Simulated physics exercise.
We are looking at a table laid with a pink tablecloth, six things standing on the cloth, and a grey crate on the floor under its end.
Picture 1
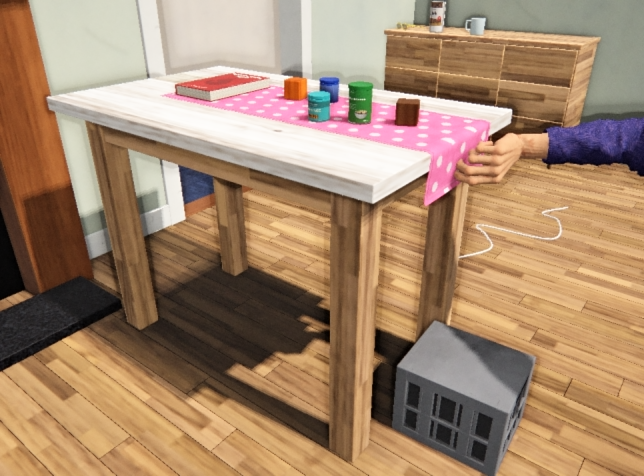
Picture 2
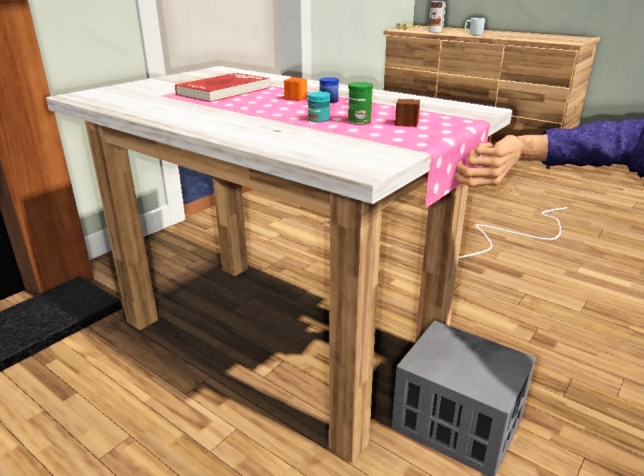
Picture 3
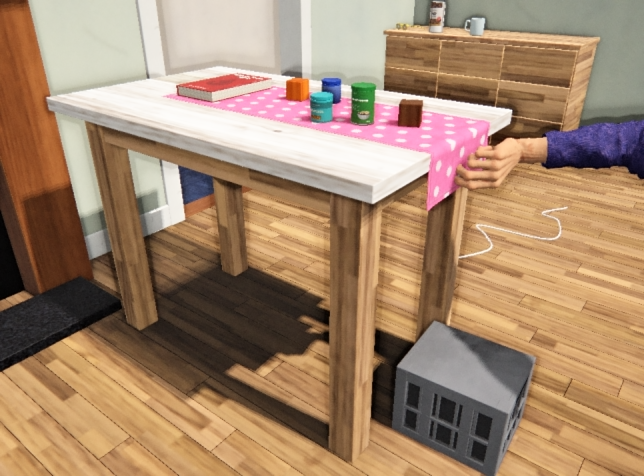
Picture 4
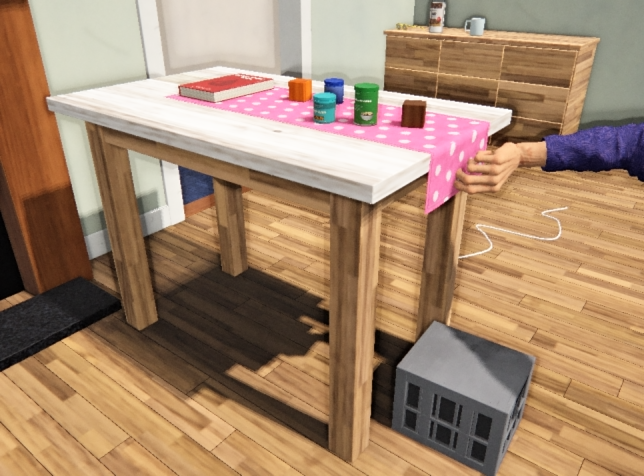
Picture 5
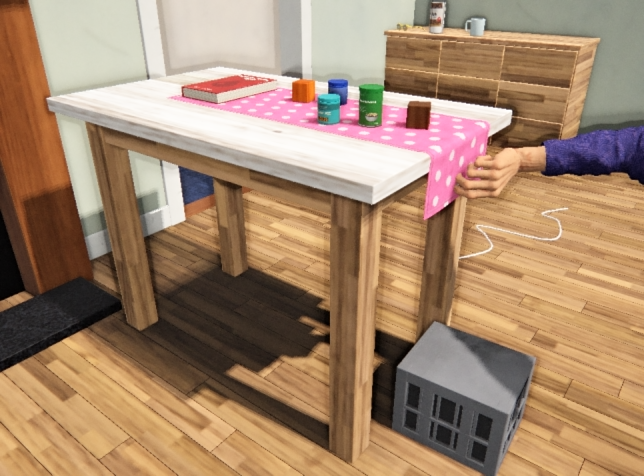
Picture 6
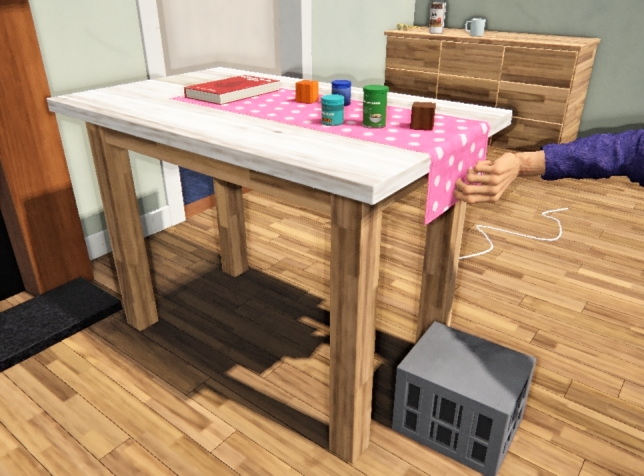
A pink cloth with white dots runs along a white-topped wooden table in a wood-floored room, seen from slightly above by a still camera. On it stand a red book, an orange cube, blue, turquoise and green containers and a brown cube, with a grey crate below. A purple-sleeved hand at the right draws the cloth slowly down over the edge, and the things on it shift slightly rightward.
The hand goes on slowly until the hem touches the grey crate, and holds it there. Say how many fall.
Over the edge go four.
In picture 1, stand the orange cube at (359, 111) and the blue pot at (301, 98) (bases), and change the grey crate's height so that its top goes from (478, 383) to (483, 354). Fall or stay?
The orange cube drops off; the blue pot does not fall.
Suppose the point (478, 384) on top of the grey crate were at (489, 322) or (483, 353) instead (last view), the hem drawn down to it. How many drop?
In that case 2 and 3.
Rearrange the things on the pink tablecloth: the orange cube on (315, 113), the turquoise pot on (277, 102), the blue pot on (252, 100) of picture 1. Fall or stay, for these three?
The orange cube tumbles off; the turquoise pot survives; the blue pot holds on.
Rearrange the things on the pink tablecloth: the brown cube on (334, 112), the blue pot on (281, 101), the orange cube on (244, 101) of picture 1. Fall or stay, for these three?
The brown cube falls, the blue pot does not fall, the orange cube remains up.
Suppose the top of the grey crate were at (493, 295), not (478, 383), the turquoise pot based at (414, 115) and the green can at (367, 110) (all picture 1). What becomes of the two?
The turquoise pot goes over, the green can holds on.
A little later, hem near (447, 298); brown cube and green can gone.
Next, hem on the crate; brown cube, green can, turquoise pot and blue pot gone.
When it is over, hem on the crate; brown cube, green can, turquoise pot and blue pot gone. The table loses four.
